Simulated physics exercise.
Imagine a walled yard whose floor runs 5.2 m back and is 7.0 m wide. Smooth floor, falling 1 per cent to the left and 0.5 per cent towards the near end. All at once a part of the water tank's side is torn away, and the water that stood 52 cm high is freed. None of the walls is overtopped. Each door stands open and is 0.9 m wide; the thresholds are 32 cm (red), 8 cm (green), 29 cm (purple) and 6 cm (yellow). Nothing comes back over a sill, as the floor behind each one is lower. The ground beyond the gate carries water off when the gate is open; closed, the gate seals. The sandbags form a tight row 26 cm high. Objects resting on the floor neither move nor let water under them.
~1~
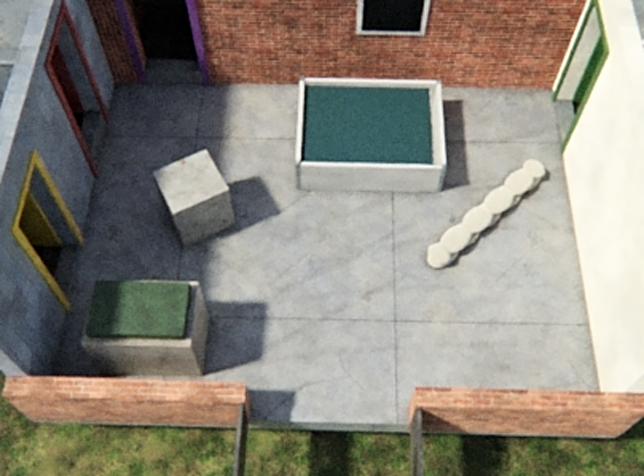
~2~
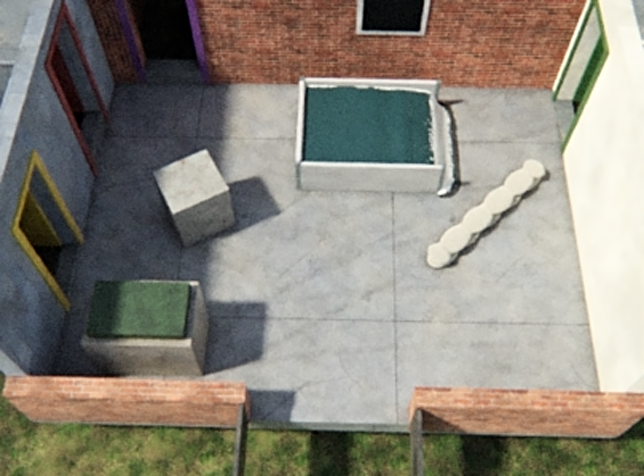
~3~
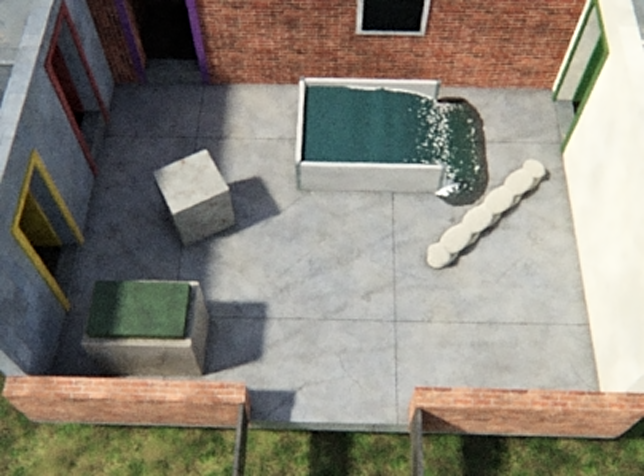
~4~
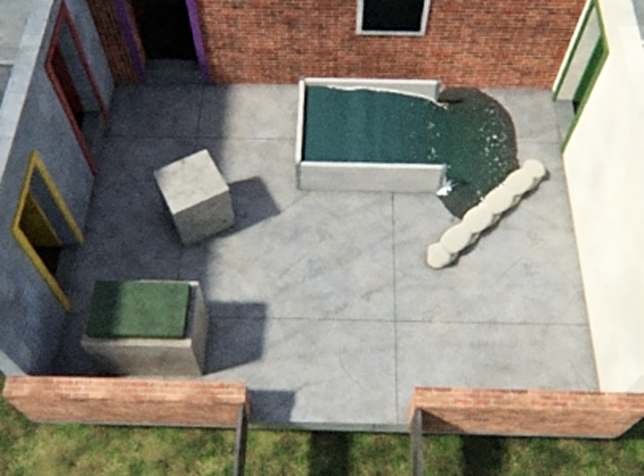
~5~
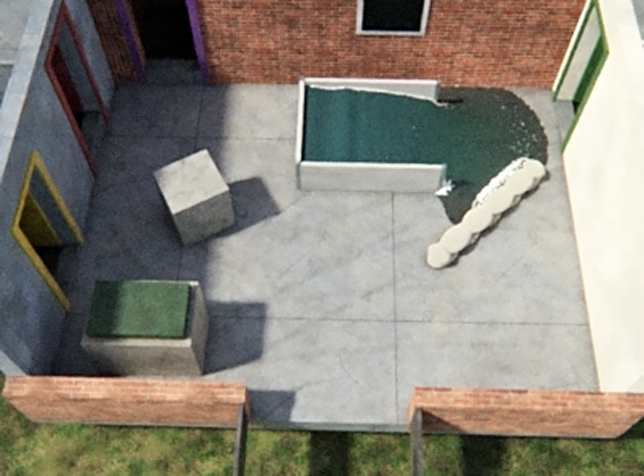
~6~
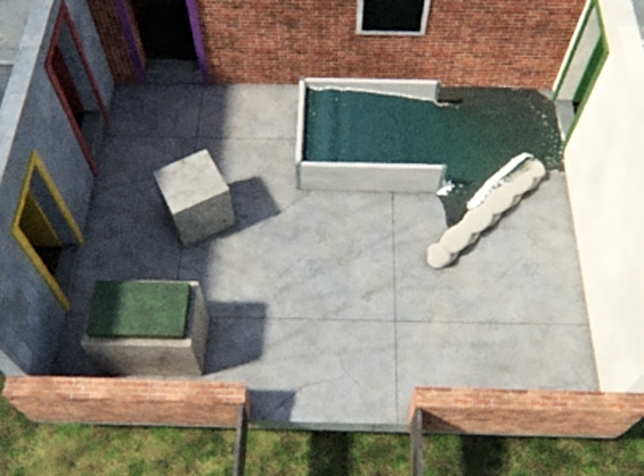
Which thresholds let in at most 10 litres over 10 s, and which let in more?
The red door lets in at most that; the green door lets in more; the purple door lets in at most that; the yellow door lets in at most that.
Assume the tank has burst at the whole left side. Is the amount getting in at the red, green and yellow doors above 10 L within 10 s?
Red door doesn't reach it, green door doesn't reach it, yellow door surpasses it.
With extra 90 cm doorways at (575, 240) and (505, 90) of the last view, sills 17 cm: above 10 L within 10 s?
Within it, exceeded.
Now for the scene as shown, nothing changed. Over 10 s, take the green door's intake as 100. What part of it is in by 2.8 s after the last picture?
Some 85 in a hundred.
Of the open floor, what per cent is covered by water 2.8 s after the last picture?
Wet share: Near 40 percent.
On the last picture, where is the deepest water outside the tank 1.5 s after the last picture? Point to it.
Roughly pixel (556, 116).
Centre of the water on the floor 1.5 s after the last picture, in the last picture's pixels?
At roughly (450, 146).
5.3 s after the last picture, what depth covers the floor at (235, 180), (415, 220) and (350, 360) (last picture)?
First 1 cm, then 3 cm, then 1 cm.
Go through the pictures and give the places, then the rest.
The first picture shows still water, 52 cm deep, in the water tank at (370, 125).
In the second picture, water pours out at (435, 141) and has run 0.9 m, to (442, 194); typically 6 cm deep outside, 52 cm at the water tank's back.
In the third picture, the front is at (471, 198), 1.0 m from the gap at (435, 142); 1.1 m2 of floor is under water; 52 cm left at the back of the water tank.
In the fourth picture, the front is at (502, 112), 1.3 m from the gap at (435, 143); 2.1 m2 of floor is under water; 52 cm left at the back of the water tank.
In the fifth picture, the front is at (534, 122), 1.7 m from the gap at (435, 143); 2.8 m2 of floor is under water; 52 cm left at the back of the water tank.
In the sixth picture, water pours out at (435, 143) and has run 2.1 m, to (555, 110); typically 7 cm deep outside, 46 cm at the water tank's back.
Then, 0.7 s after the last picture water covers 15 % of the floor and is deepest (31 cm) near (495, 192); red door not reached, green door 28 cm at the sill, 61 L in, purple door not reached, yellow door not reached.
Then, 1.5 s after the last picture water covers 20 % of the floor and is deepest (34 cm) near (556, 116); red door not reached, green door 31 cm at the sill, 190 L in, purple door not reached, yellow door not reached.
Then, 2.8 s after the last picture water covers 40 % of the floor and is deepest (20 cm) near (561, 144); red door not reached, green door 20 cm at the sill, 341 L in, purple door not reached, yellow door not reached.
Then, 5.3 s after the last picture water covers 65 % of the floor and is deepest (10 cm) near (116, 83); red door 4 cm at the sill, 0 L in, green door 8 cm at the sill, 389 L in, purple door 2 cm at the sill, 0 L in, yellow door not reached.
Then, 9.3 s after the last picture water covers 70 % of the floor and is deepest (8 cm) near (55, 370); red door 5 cm at the sill, 0 L in, green door 3 cm at the sill, 390 L in, purple door 2 cm at the sill, 0 L in, yellow door 6 cm at the sill, 0 L in.
